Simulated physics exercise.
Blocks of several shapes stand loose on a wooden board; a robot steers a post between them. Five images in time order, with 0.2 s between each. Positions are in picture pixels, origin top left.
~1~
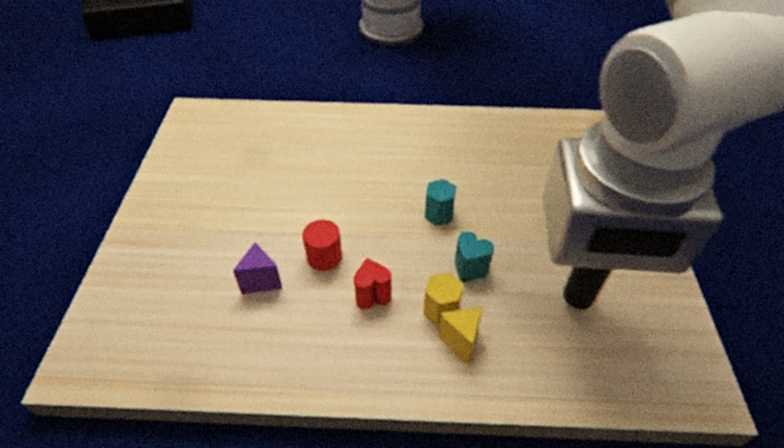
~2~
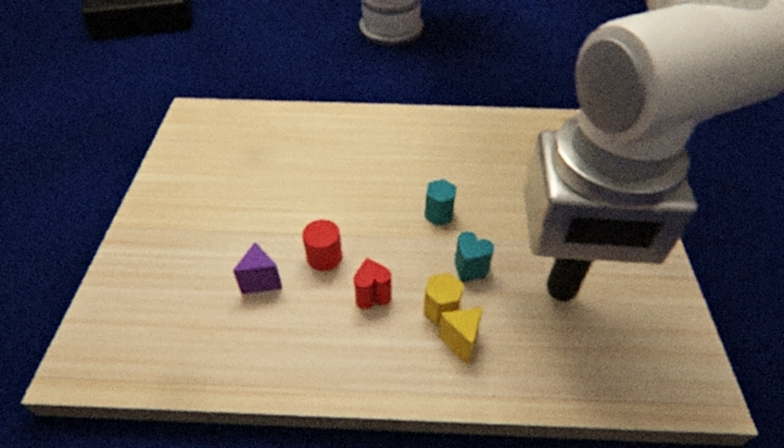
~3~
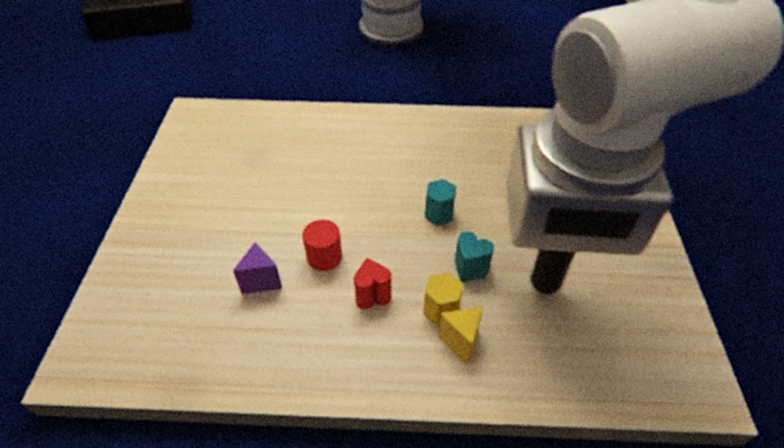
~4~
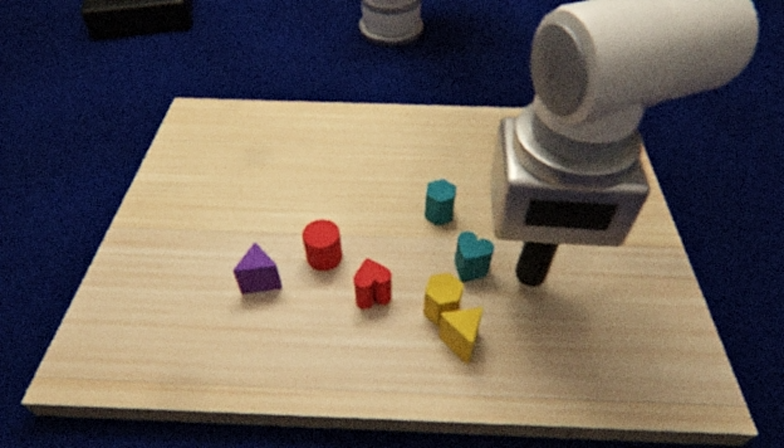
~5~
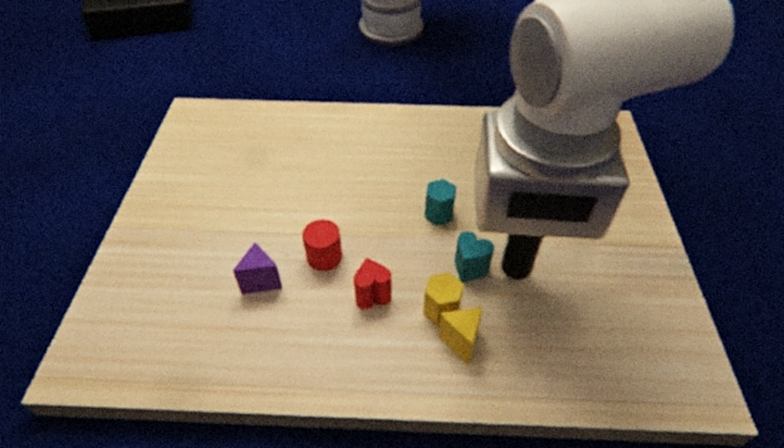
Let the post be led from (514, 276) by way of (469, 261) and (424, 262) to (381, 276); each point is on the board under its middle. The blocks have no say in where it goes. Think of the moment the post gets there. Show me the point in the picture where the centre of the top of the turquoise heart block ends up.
At (351, 258).
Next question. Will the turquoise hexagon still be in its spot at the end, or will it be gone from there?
Right where it was.
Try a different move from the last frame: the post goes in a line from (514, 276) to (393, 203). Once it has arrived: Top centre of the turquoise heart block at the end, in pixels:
It sits at (443, 239).
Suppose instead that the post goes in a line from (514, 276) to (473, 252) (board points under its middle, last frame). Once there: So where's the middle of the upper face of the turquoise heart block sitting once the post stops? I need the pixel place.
My best guess is (449, 242).
On the path given first. One third of the way, post (470, 254); turquoise heart block (438, 242), turned 25° anticlockwise.
Two thirds of the way, post (424, 254); turquoise heart block (395, 251), turned 60° anticlockwise.
At the end, post (381, 269); red heart block (363, 280), turned 40° anticlockwise; turquoise hexagon not moved; yellow hexagon not moved; turquoise heart block (351, 258), turned 85° anticlockwise.
